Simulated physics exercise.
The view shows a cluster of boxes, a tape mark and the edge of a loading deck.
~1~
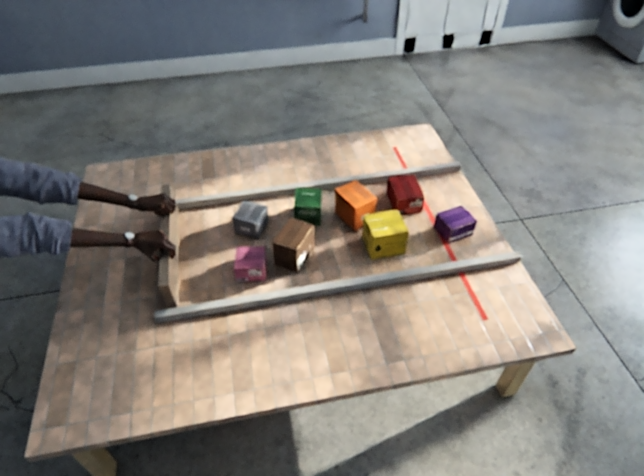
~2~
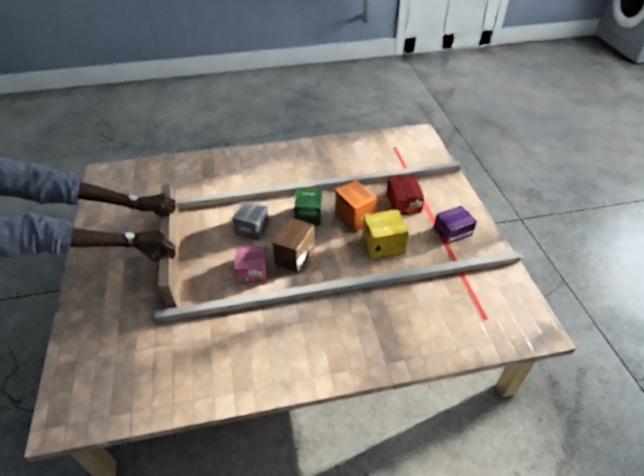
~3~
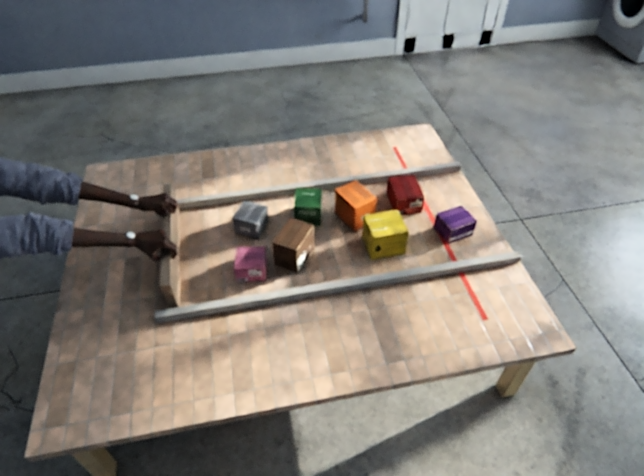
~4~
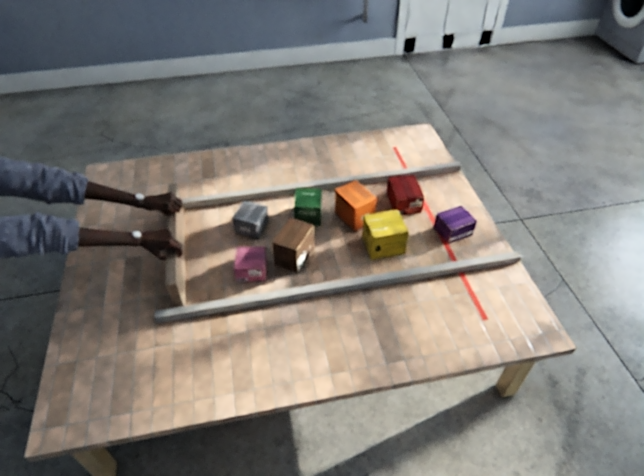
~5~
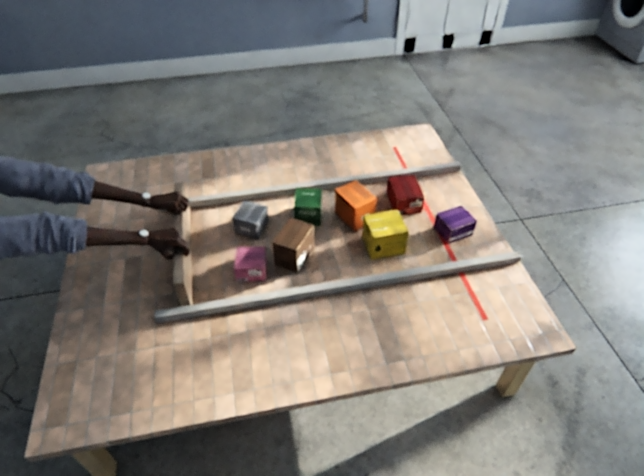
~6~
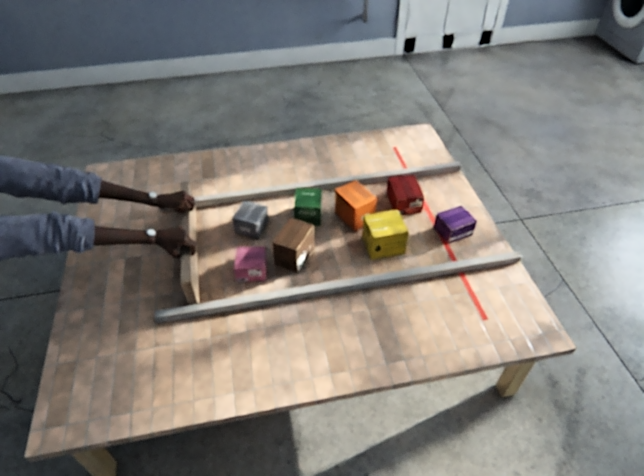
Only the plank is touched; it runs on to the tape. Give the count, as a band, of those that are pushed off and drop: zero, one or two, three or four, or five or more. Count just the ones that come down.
Those that drop number three or four.
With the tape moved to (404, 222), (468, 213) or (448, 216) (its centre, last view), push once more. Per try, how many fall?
In order, 2, 6 and 4.
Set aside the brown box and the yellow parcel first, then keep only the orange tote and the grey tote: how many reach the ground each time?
That gives 2 in the first case, then 2 in the second.
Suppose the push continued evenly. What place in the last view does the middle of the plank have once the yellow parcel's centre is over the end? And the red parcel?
Yellow parcel: (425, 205); red parcel: (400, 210).
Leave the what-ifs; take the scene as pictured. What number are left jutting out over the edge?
In total, 0 of them.
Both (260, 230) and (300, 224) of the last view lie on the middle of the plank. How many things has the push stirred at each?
At the first spot the count is 3, and at the second it is 5.
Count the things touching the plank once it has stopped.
It is in contact with 2.
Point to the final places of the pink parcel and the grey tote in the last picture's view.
About (457, 231), and about (434, 189).
A little later, none off yet; purple parcel at rest near (455, 224); red parcel at rest near (405, 195); yellow parcel at rest near (384, 235).
When it is over, the number that fall off is three or four; down, orange tote, yellow parcel, red parcel and purple parcel.
